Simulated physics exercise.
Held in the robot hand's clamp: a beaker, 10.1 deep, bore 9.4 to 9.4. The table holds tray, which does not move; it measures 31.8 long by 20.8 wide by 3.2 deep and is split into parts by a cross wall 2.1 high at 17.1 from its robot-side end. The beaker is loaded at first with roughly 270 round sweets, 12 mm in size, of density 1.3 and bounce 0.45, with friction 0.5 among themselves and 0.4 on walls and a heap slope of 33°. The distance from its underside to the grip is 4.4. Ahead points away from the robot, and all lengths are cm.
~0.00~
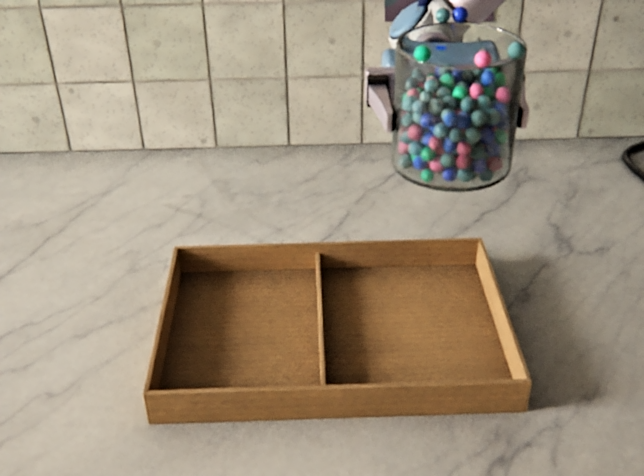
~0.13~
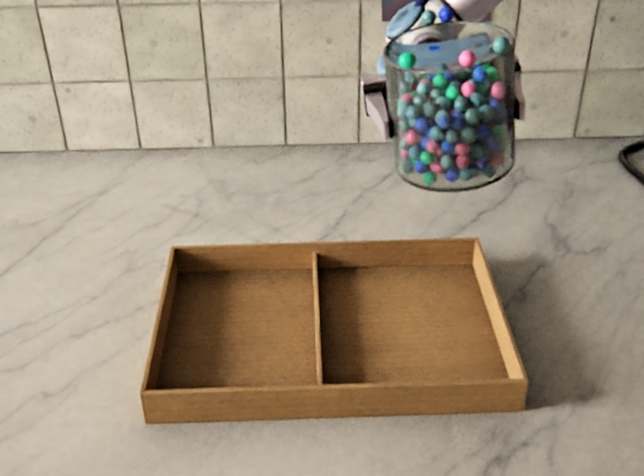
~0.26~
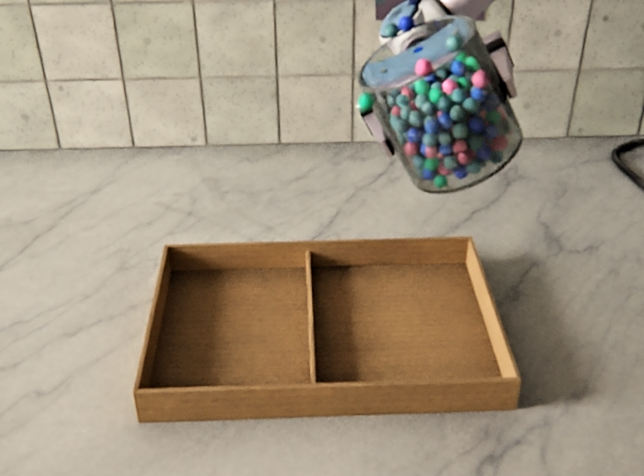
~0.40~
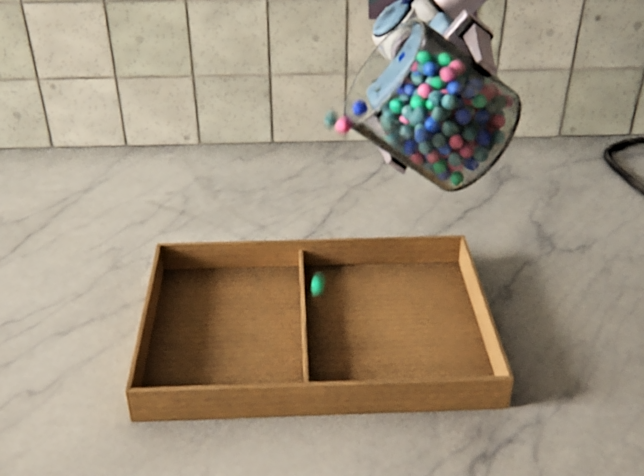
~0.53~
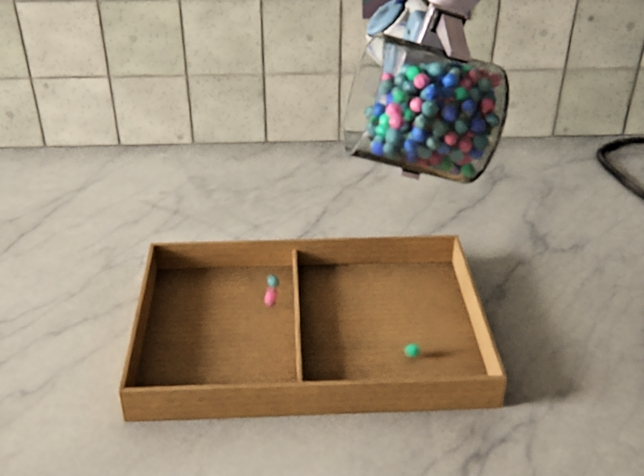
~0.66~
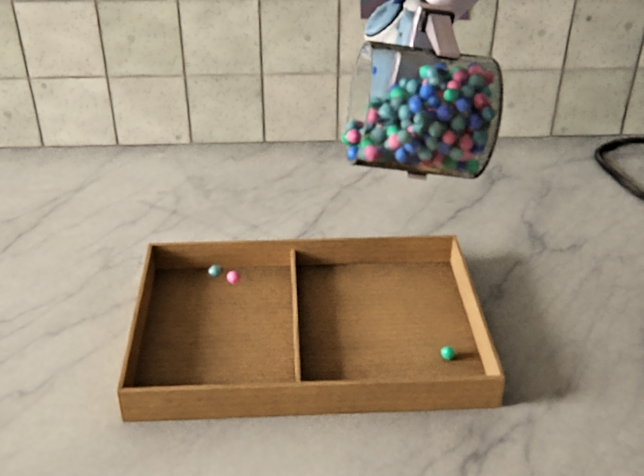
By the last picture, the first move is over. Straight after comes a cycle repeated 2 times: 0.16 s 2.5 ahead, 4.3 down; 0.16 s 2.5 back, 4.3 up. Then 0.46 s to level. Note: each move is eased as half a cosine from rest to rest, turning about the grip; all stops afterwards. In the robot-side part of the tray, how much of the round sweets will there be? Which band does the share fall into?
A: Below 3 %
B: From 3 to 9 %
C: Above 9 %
From 3 to 9 % (B).
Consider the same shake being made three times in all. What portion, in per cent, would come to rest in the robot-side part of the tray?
5 per cent.
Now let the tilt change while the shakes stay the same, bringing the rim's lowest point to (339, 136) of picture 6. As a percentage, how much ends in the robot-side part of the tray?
Around 0 in a hundred.
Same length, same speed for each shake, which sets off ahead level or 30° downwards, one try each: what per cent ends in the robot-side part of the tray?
Near 15 and 10 percent respectively.
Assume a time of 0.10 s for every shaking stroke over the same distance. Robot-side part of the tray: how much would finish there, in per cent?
That change gives some 0 percent.
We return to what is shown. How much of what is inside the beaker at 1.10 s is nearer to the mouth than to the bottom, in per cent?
About 30 per cent.
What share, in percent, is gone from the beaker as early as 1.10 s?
Roughly 5 percent is out.
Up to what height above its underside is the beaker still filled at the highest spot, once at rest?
Roughly 8.0 cm.
After 1.10 s, tilted 81° forward, highest piece 23 above the table; 250 in the beaker, 11 in the far-side part, 6 in the robot-side part, 2 in flight or on a rim.
After 1.54 s, tilted 38° forward, highest piece 25 above the table; 242 in the beaker, 14 in the far-side part, 13 in the robot-side part.
After 1.96 s, level, highest piece 27 above the table; 242 in the beaker, 14 in the far-side part, 13 in the robot-side part.
After 3.01 s, level, highest piece 27 above the table; 242 in the beaker, 14 in the far-side part, 13 in the robot-side part.
In the end, 242 in the beaker, 14 in the far-side part, 13 in the robot-side part. That is 5 % in the robot-side part of the tray.
